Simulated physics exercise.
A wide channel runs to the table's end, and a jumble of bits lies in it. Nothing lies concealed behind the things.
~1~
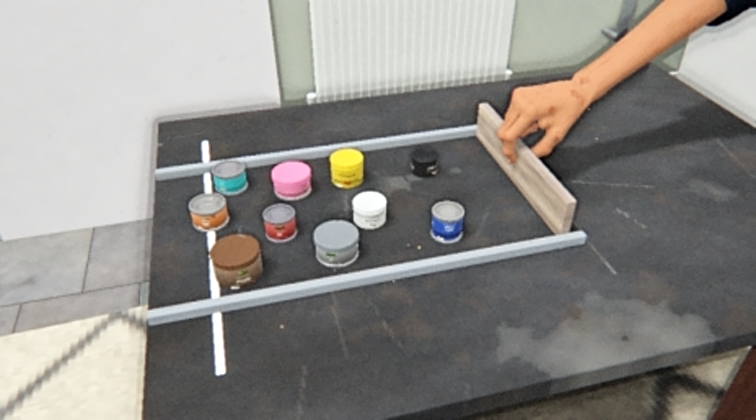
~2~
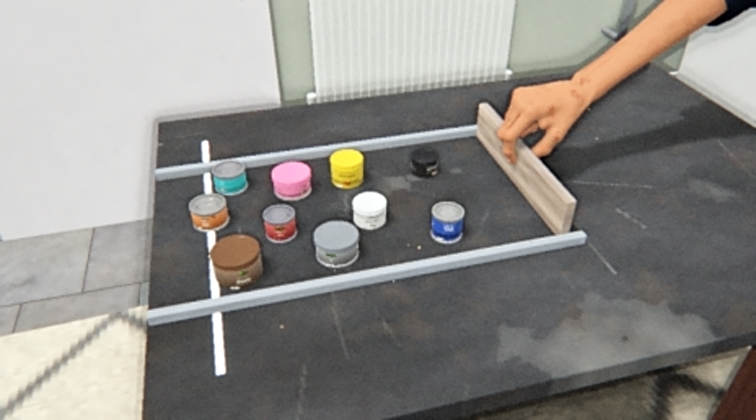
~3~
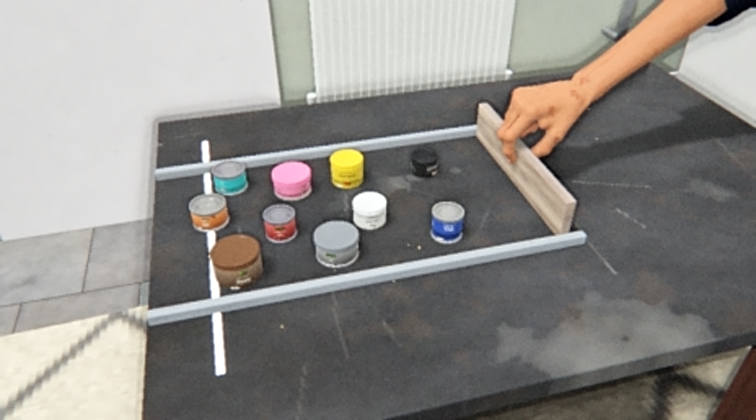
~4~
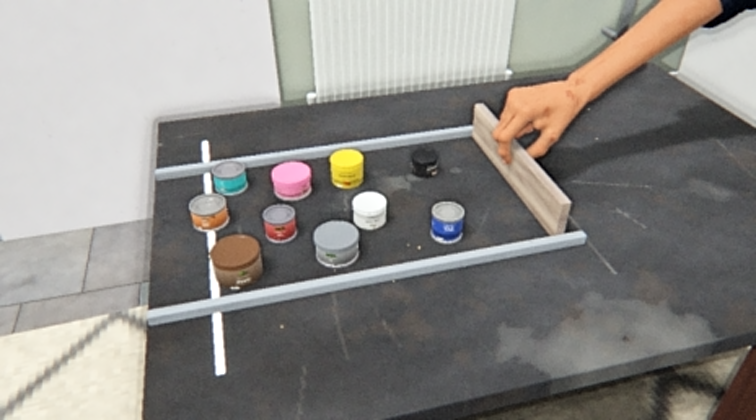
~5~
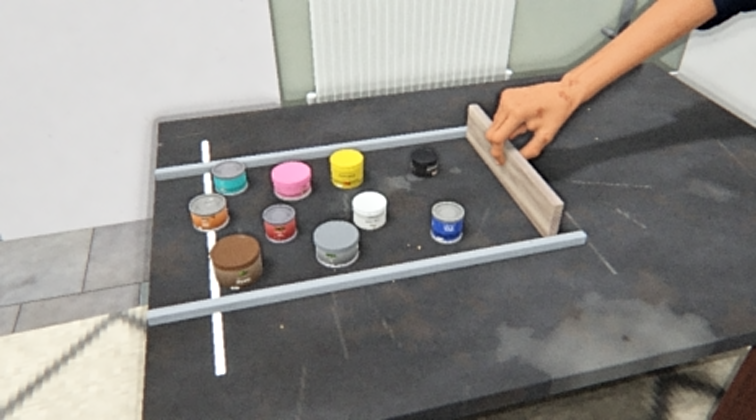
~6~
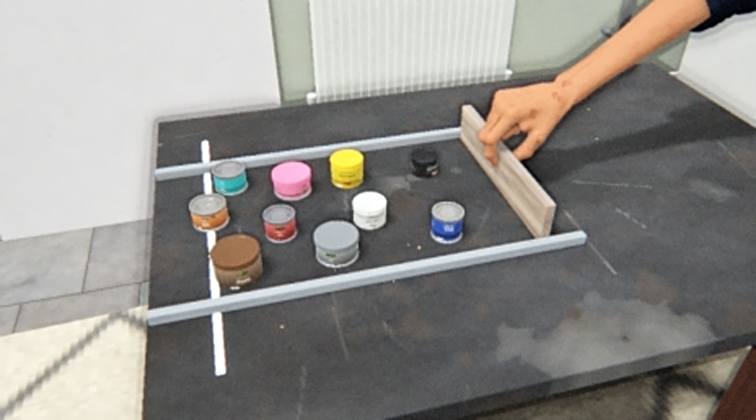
At first, a hand holds a wooden board upright at the right end of a channel between two grey rails on a dark table, with small colourful pots and tubs scattered inside. The board stays still briefly, then the hand slides it slightly left, while the containers remain in place.
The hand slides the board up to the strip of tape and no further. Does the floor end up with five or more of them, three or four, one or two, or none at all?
The sweep knocks one or a pair off.
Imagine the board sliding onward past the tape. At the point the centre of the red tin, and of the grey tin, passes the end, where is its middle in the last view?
Near (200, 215) and (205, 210).
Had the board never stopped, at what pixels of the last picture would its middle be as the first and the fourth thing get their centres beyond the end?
First: Around (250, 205). Next: Around (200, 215).
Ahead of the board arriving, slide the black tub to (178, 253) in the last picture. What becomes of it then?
From that start the object does not stay.
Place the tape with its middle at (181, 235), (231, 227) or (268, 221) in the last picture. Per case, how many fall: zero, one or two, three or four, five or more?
In that order: 5 or more; just one or two; none.
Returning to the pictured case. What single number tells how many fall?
The figure is 1, exactly.
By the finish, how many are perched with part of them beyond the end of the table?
Overhanging: 4.
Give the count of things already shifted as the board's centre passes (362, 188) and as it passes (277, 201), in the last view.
First 6, then 10.
Soon after, none off yet; orange pot at rest near (209, 213); brown tub at rest near (237, 262); turquoise pot at rest near (230, 178).
In the end, the number that fall off is one or two; gone, brown tub.
